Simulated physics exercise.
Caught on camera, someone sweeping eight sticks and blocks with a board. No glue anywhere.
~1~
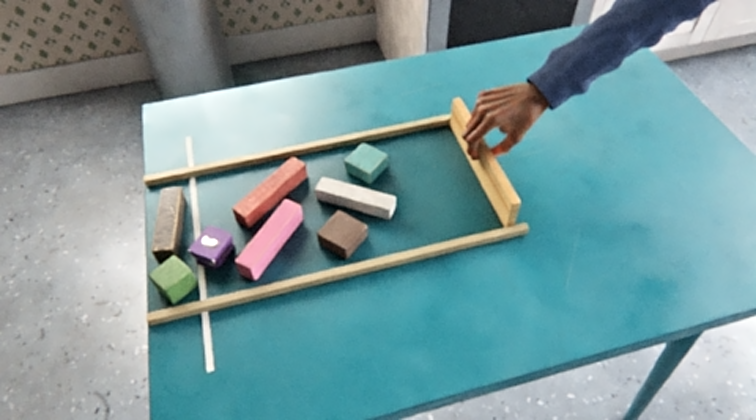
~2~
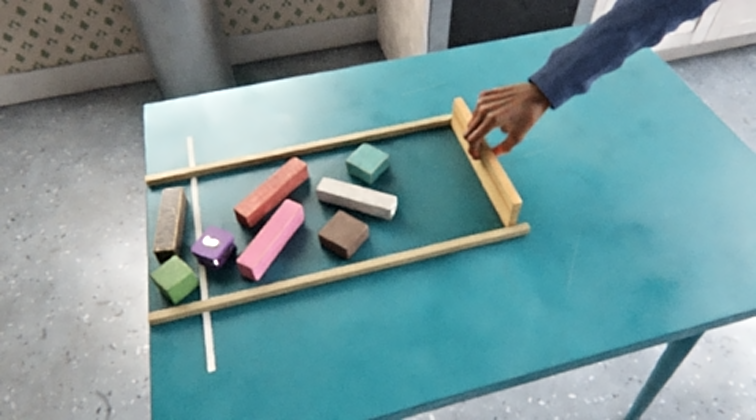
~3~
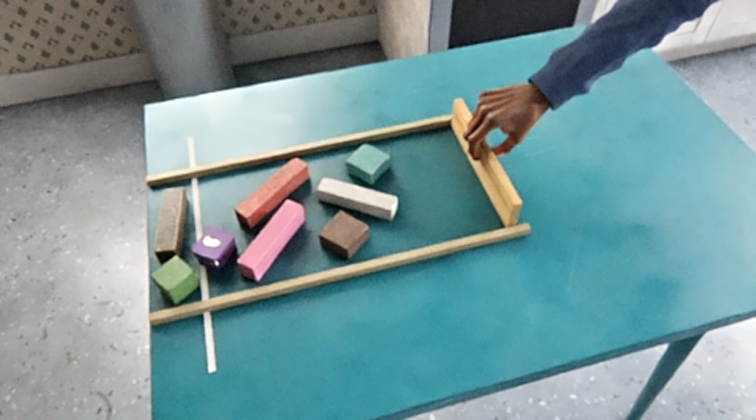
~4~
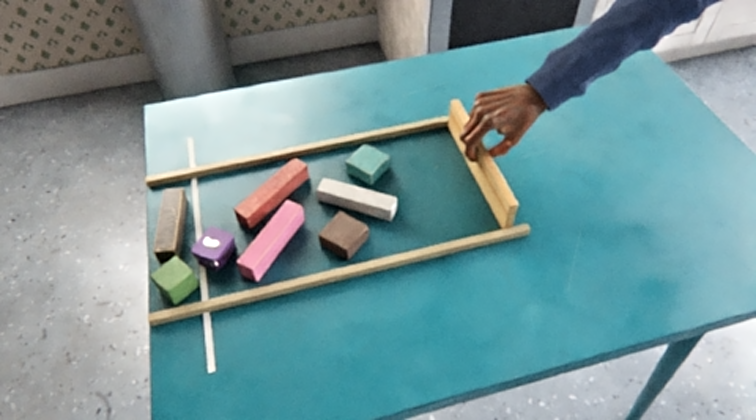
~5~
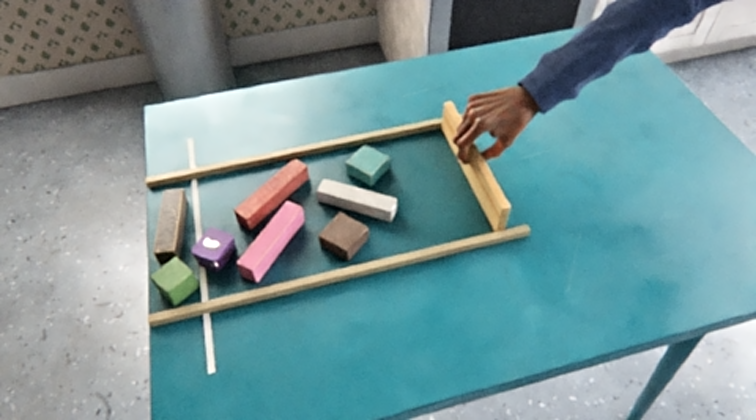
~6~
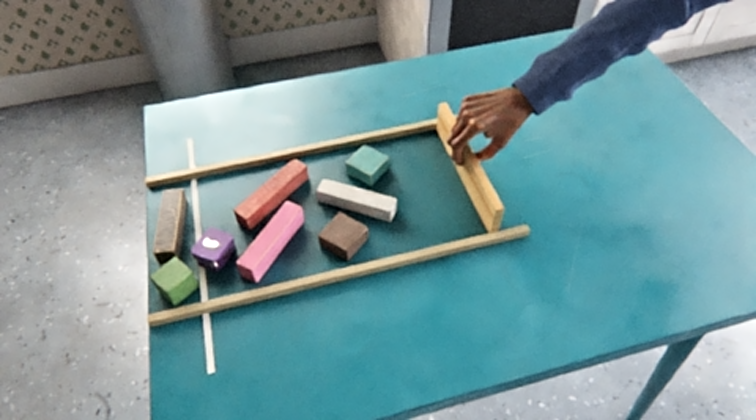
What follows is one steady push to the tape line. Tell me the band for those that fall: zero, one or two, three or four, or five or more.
The number that fall off is three or four.
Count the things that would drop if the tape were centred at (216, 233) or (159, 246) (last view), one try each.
It would be 3 and 8.
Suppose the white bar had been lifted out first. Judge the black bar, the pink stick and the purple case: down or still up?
The black bar goes over, the pink stick does not fall, the purple case drops off.
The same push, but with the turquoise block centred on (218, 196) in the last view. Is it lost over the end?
The turquoise block is kept.
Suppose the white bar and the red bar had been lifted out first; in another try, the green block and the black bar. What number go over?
It would be 2 and 2.
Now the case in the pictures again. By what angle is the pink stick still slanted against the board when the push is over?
About 0°.
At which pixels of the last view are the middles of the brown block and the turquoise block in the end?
The brown block stops around (183, 288); the turquoise block around (177, 196).
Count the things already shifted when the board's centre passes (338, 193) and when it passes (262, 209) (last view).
4 and 8.
Soon after, none off yet; black bar at rest near (171, 225); green block at rest near (175, 281); purple case at rest near (215, 250).
After that, none off yet; black bar at rest near (171, 225); green block at rest near (175, 281); purple case moving near (208, 250).
In the end, the number that fall off is three or four; gone, red bar, purple case, green block and black bar.
